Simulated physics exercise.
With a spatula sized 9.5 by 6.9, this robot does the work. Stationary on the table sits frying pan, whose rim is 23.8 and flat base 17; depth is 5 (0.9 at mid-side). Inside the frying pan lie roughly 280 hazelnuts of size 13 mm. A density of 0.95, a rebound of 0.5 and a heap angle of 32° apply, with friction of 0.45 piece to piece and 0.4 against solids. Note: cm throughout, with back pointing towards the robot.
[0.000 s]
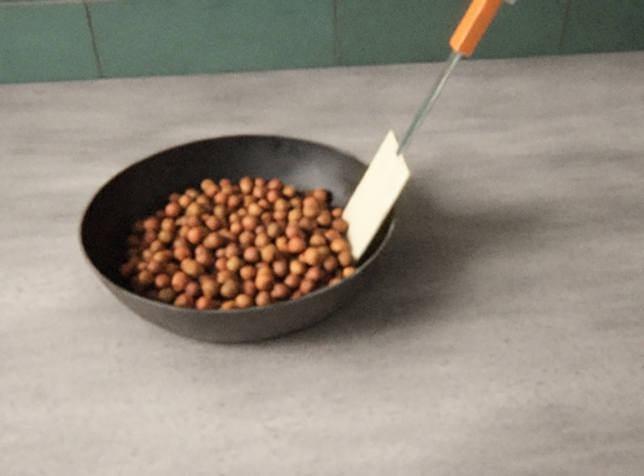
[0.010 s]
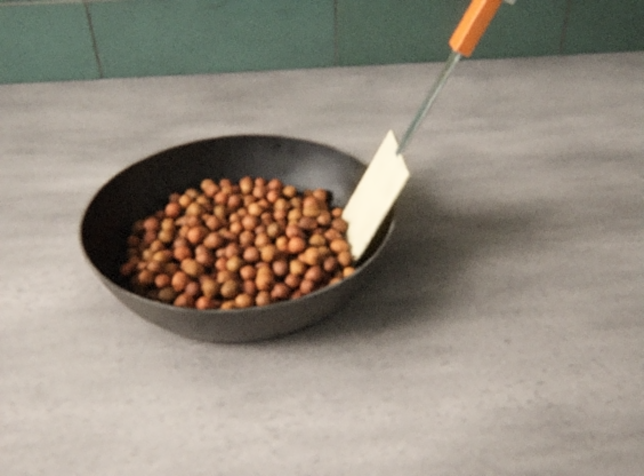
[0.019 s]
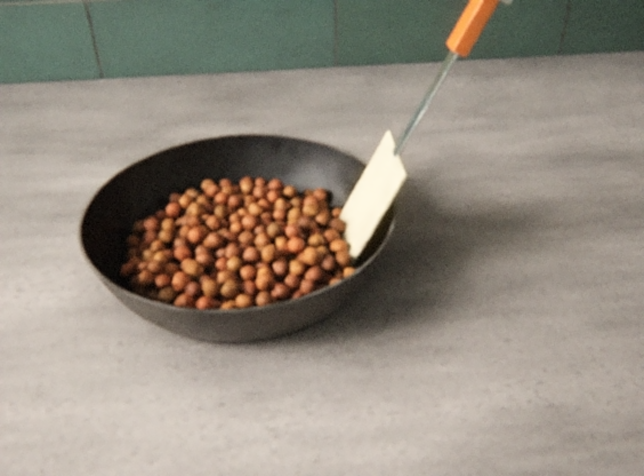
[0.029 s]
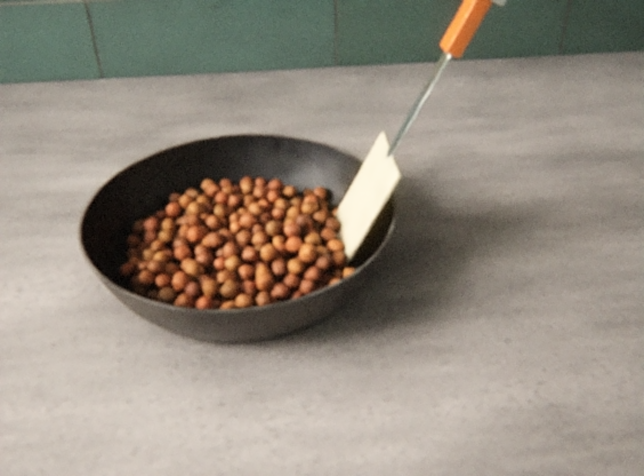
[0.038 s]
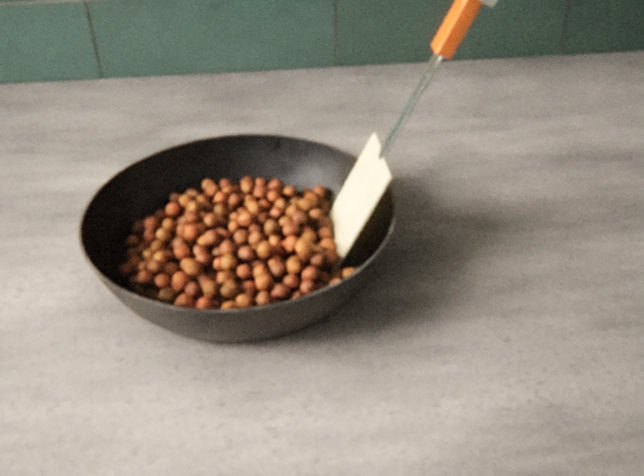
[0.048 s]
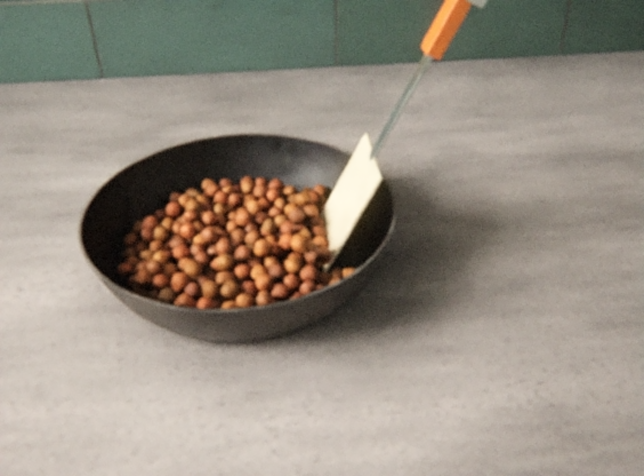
A dark frying pan heaped with reddish-brown hazelnuts sits left of centre on a streaked grey countertop, seen from above at an angle, with green tiles along the back. A pale spatula with a thin metal shaft and an orange handle leans inside the pan's right side. The spatula slides slightly left against the nuts, nudging the nearest ones, while the pan and camera stay still.
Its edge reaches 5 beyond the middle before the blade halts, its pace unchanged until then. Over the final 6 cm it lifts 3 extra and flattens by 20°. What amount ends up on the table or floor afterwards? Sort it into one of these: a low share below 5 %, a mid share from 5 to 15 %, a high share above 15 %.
A low share, below 5 %.
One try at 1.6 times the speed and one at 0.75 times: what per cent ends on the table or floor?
Roughly 10 percent for the first try, 0 percent for the second.
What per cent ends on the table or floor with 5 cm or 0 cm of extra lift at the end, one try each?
Try one gives about 5 in a hundred, try two about 0 in a hundred.
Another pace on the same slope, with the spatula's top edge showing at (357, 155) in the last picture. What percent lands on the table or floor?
Expect some 10 per cent there.
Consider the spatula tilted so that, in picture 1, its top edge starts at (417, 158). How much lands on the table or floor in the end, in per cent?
About 0 per cent.
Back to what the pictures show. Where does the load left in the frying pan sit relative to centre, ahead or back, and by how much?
About 3.5 cm ahead.
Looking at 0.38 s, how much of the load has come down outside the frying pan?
That would be near 0 per cent, give or take.
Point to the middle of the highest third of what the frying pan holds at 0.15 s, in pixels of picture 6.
Centre: Roughly (198, 232) in the last picture.
After 0.10 s, sloping 64°, highest piece 5 above the table; 285 in the frying pan.
After 0.15 s, sloping 55°, highest piece 6 above the table; 285 in the frying pan.
After 0.38 s, sloping 44°, highest piece 6 above the table; 283 in the frying pan, 2 on the blade or in flight.
After 1.43 s, sloping 44°, highest piece 5 above the table; 283 in the frying pan, 2 on the table or floor.
In the end, 283 in the frying pan, 2 on the table or floor. That is 1 % on the table or floor.
